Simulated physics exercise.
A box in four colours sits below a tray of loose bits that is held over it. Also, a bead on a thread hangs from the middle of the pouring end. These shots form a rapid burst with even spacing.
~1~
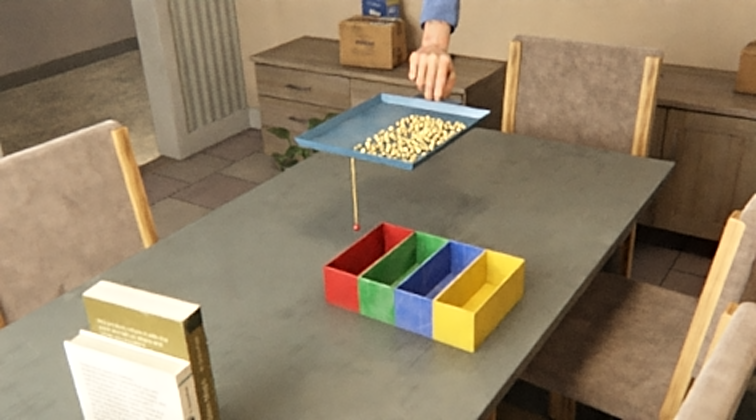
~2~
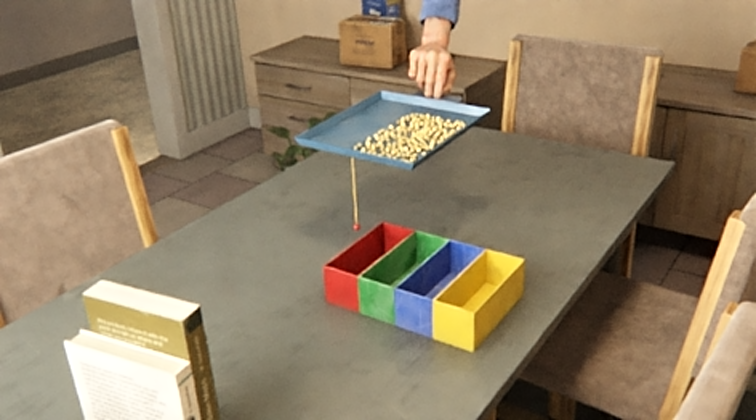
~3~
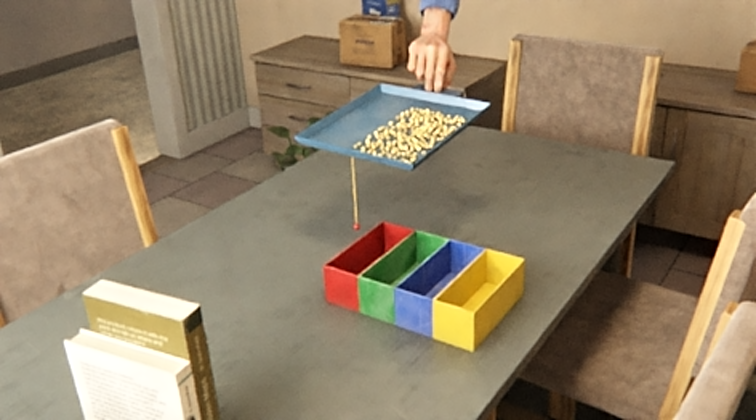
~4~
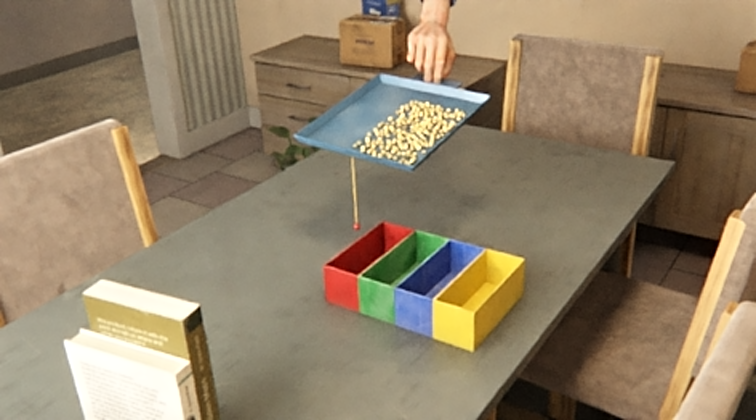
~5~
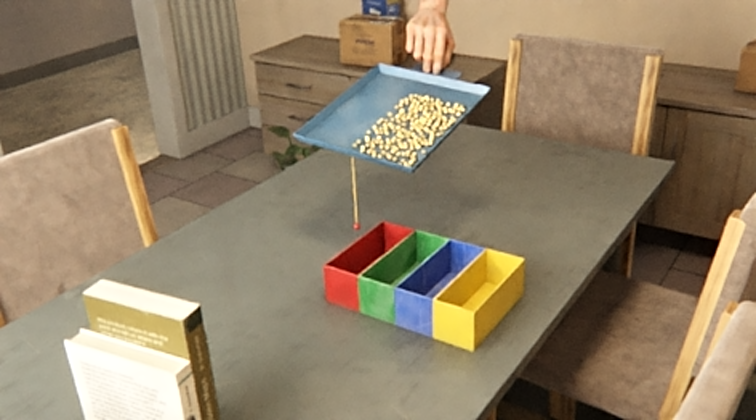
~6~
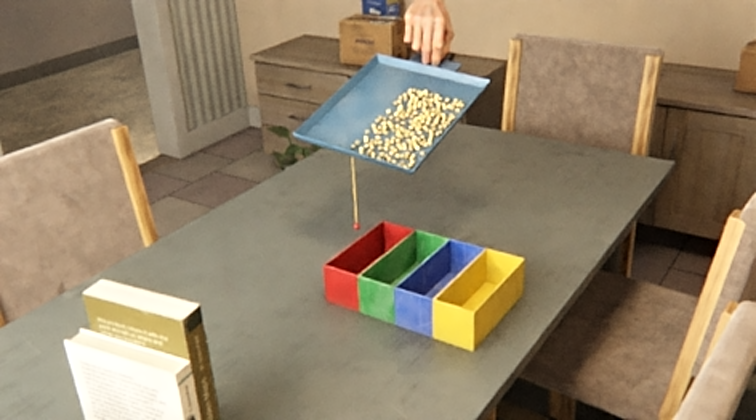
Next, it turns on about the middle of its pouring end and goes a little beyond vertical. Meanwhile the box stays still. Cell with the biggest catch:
Green.
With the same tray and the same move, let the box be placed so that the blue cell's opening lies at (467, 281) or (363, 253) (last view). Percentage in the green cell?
First position: Some 20 %; second position: Some 0 %.
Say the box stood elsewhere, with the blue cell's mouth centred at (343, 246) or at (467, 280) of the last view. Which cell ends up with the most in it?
In order: The cell in yellow, that red cell.
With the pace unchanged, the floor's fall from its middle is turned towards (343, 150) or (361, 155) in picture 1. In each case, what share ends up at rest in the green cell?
Shares: About 0 in a hundred, then about 40 in a hundred.
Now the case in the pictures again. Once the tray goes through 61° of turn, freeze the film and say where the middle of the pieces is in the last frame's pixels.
Around (400, 175).
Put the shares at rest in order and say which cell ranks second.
It's the red cell.
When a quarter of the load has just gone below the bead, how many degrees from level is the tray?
60°.
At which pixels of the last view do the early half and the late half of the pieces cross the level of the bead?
About (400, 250), and after that about (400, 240).
Shortly afterwards, tray tipped steeply; near two thirds on the tray; near a quarter in the green cell; a little in the blue cell; only a few in the red cell; a little falling or outside the box.
Next, tray tipped past a quarter turn; the bulk in the green cell; near a quarter in the red cell; a little in the blue cell.
Some moments later, tray tipped past a quarter turn; the bulk in the green cell; near a quarter in the red cell; a little in the blue cell.
In the end, tray tipped past a quarter turn; the bulk in the green cell; near a quarter in the red cell; a little in the blue cell; none at all in the yellow cell.
